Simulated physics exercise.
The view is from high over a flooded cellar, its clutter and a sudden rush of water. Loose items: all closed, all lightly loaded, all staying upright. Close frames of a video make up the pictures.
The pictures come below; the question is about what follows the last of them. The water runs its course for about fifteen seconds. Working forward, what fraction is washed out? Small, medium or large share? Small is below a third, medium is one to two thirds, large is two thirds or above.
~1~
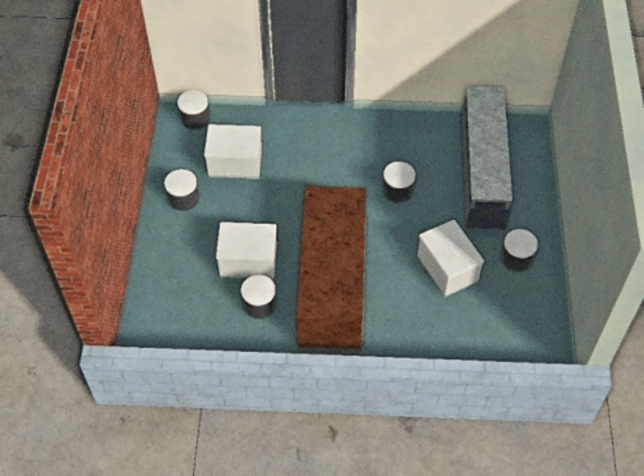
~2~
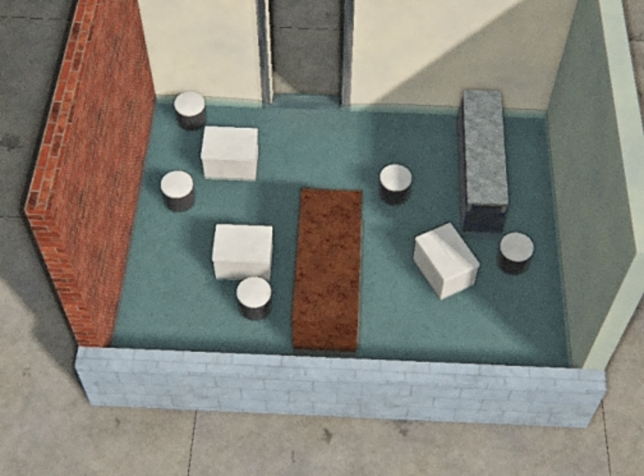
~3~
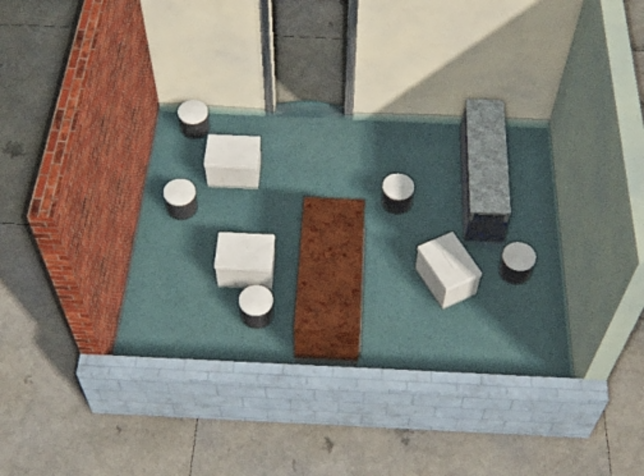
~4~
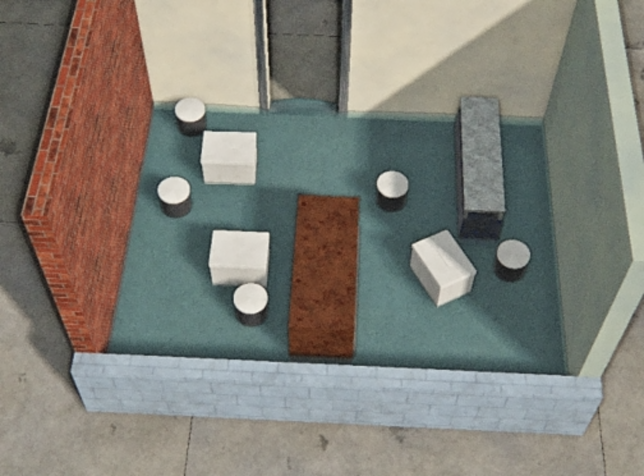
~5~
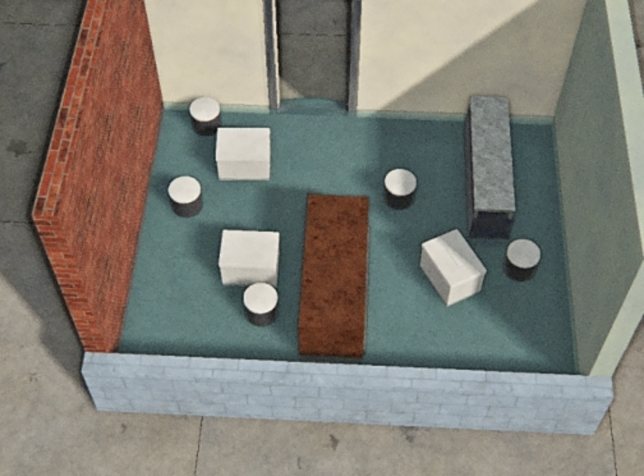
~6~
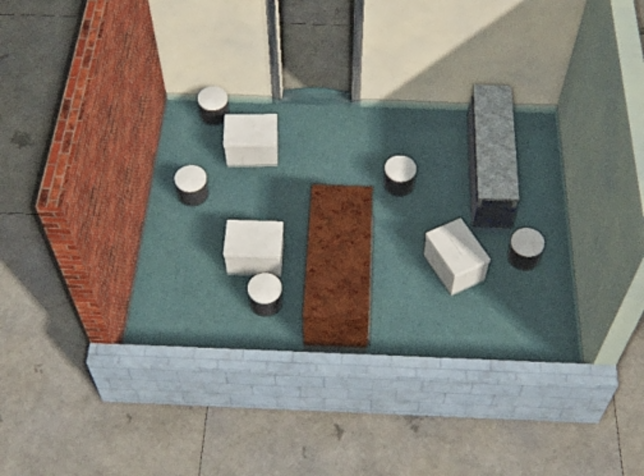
A medium share.
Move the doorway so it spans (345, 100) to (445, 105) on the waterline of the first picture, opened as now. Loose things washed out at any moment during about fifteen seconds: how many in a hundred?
Some 50 per cent.
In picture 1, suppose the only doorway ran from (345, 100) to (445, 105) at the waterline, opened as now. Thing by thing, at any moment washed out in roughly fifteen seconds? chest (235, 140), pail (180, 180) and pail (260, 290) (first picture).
In that order: Gone, inside, inside.
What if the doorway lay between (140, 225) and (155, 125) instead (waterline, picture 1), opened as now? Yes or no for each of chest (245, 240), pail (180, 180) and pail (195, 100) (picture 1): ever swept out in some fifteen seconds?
Lost, lost and lost.
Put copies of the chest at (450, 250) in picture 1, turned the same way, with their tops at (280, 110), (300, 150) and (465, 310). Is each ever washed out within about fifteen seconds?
First escapes, second escapes, third doesn't escape.
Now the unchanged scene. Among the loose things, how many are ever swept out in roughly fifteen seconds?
It comes out at 3.
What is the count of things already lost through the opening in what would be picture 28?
Total: 3.
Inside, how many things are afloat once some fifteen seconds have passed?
Exactly 5 of them.
A moment on, 0 of 8 are out; 8 afloat.
Next, 1 of 8 are out; 7 afloat.
Later, 3 of 8 are out; 5 afloat.
In the end, 3 of 8 are out; 5 afloat.
